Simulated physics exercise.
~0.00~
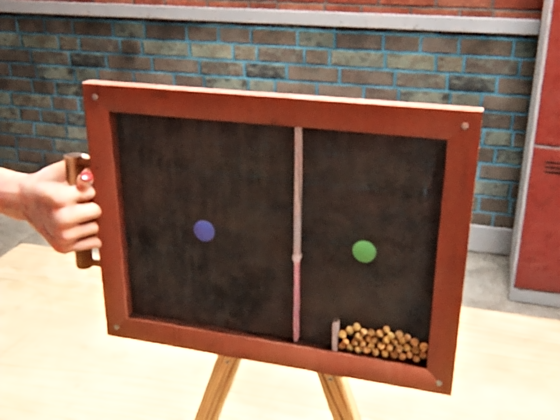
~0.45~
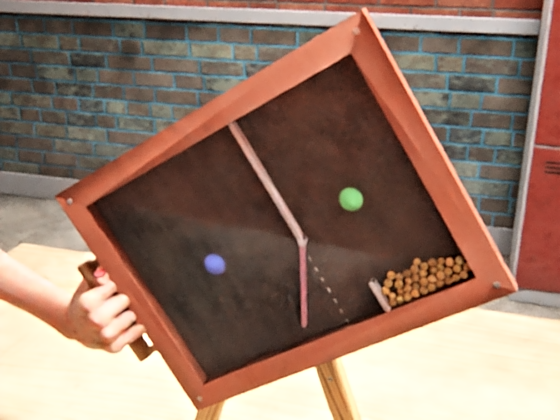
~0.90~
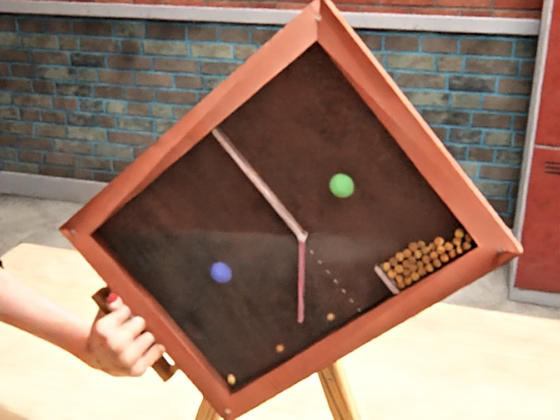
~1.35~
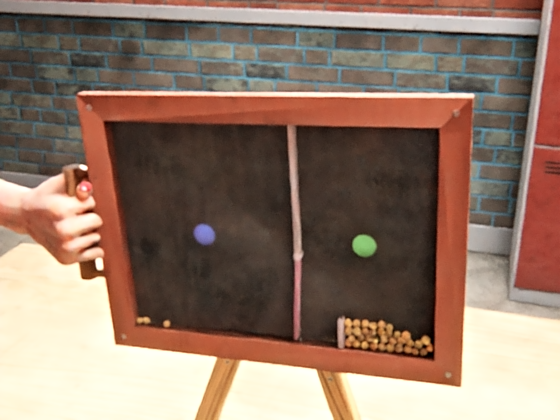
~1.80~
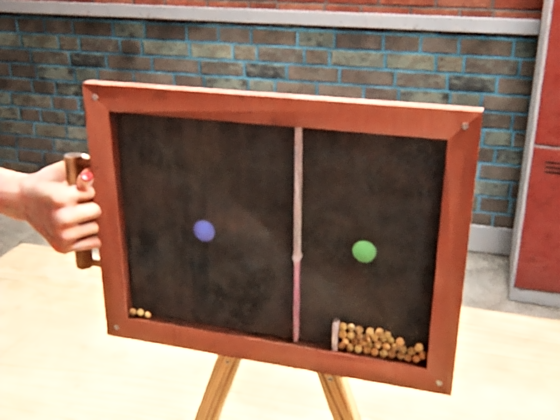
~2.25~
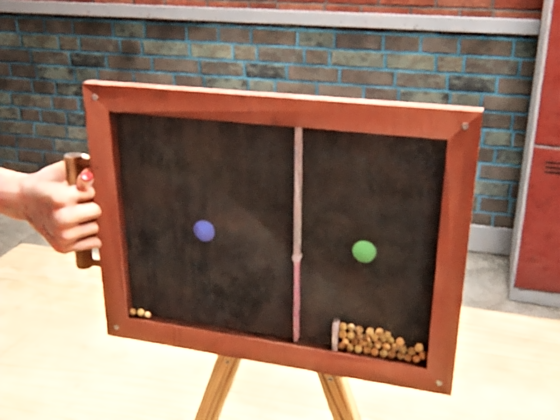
The clip shows a hand tilting a framed, clear-fronted case of small wooden beads steeply anticlockwise, the pink flap on its divider swinging open as a few beads roll left, then returning it to level, the flap shut, with most beads still on the green-dotted right side.
